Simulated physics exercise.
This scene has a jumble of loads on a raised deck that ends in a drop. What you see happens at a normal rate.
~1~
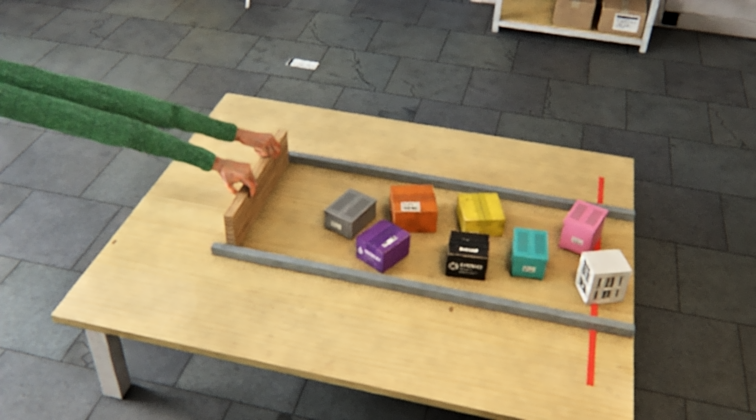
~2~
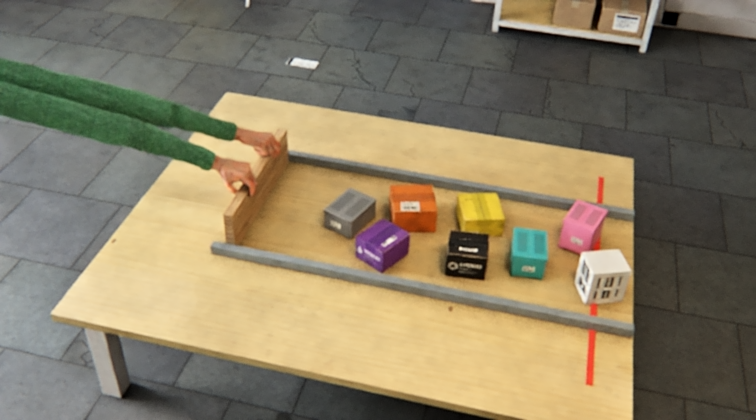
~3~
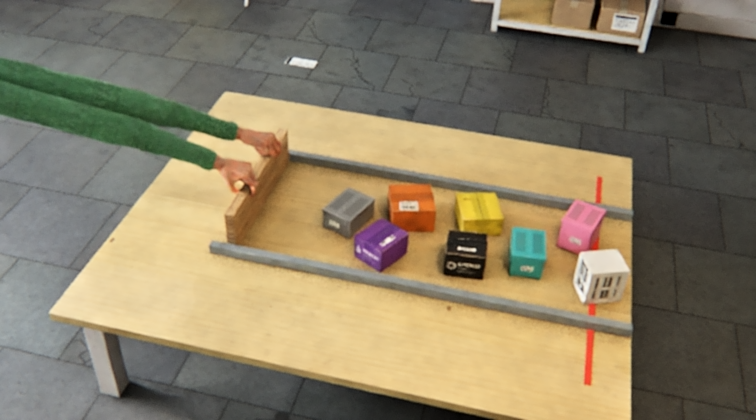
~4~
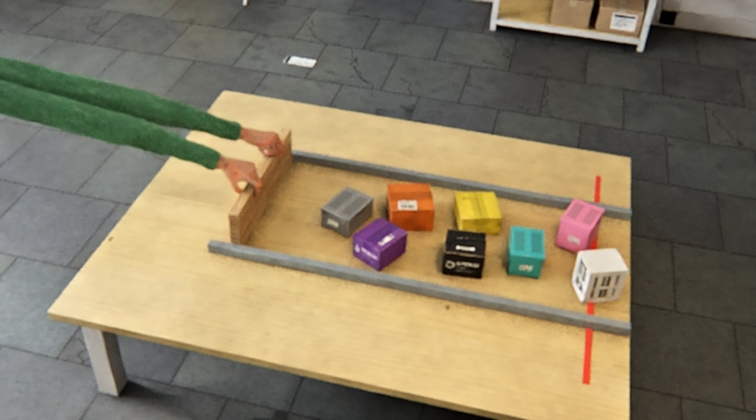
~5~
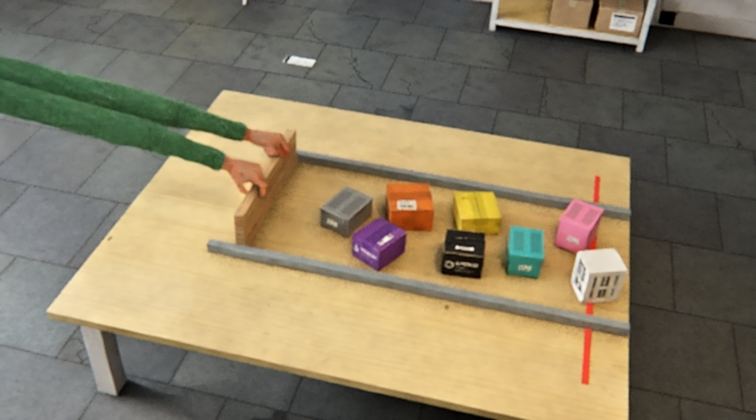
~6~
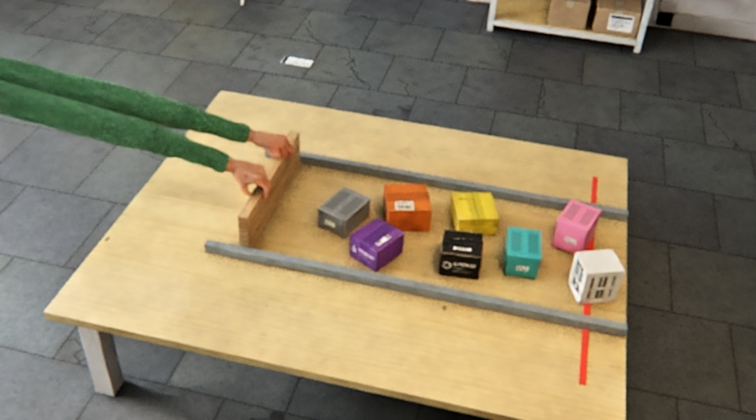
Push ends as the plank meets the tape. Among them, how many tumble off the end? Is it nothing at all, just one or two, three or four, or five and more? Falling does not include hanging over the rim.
I reckon the ones pushed off reach five at the very least.
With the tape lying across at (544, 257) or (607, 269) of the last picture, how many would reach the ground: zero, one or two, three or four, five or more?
For the first place three or four, for the second 5 or more.
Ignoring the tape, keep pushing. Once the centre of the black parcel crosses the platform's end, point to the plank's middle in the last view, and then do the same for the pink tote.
Approx. (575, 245) / approx. (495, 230) for the other.
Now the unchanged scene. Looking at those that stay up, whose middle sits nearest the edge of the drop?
The orange parcel is the one.
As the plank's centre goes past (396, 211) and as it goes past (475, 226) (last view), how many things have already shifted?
Tally: First 4; then 7.
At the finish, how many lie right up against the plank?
Counting them up gives 3.
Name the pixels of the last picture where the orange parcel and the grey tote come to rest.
The one named first is at (624, 228), the next at (609, 260).
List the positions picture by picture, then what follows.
White crate (603, 277); pink tote (583, 229); turquoise tote (529, 254); plank (259, 187); tape (597, 266), in the first picture.
Pink tote (582, 229); plank (258, 186), in the second picture.
Turquoise tote (527, 253); grey tote (349, 213), in the third picture.
White crate (599, 276); purple parcel (380, 244), in the fourth picture.
Pink tote (579, 228); yellow box (476, 213), in the fifth picture.
White crate (596, 277); pink tote (576, 229); turquoise tote (522, 253); plank (271, 188); tape (590, 265), in the sixth picture.
Early on, none off yet; white crate at rest near (596, 277); pink tote at rest near (576, 229); turquoise tote at rest near (522, 253).
A while later, none off yet; white crate at rest near (596, 277); pink tote travelled a little near (589, 231); turquoise tote travelled a little near (532, 253).
Further along, one off so far; white crate travelled about its own width near (632, 283); pink tote in the air near (651, 314); turquoise tote travelled well along near (609, 260).
Finally, the number that fall off is five or more; lost, black parcel, yellow box, turquoise tote, pink tote and white crate.
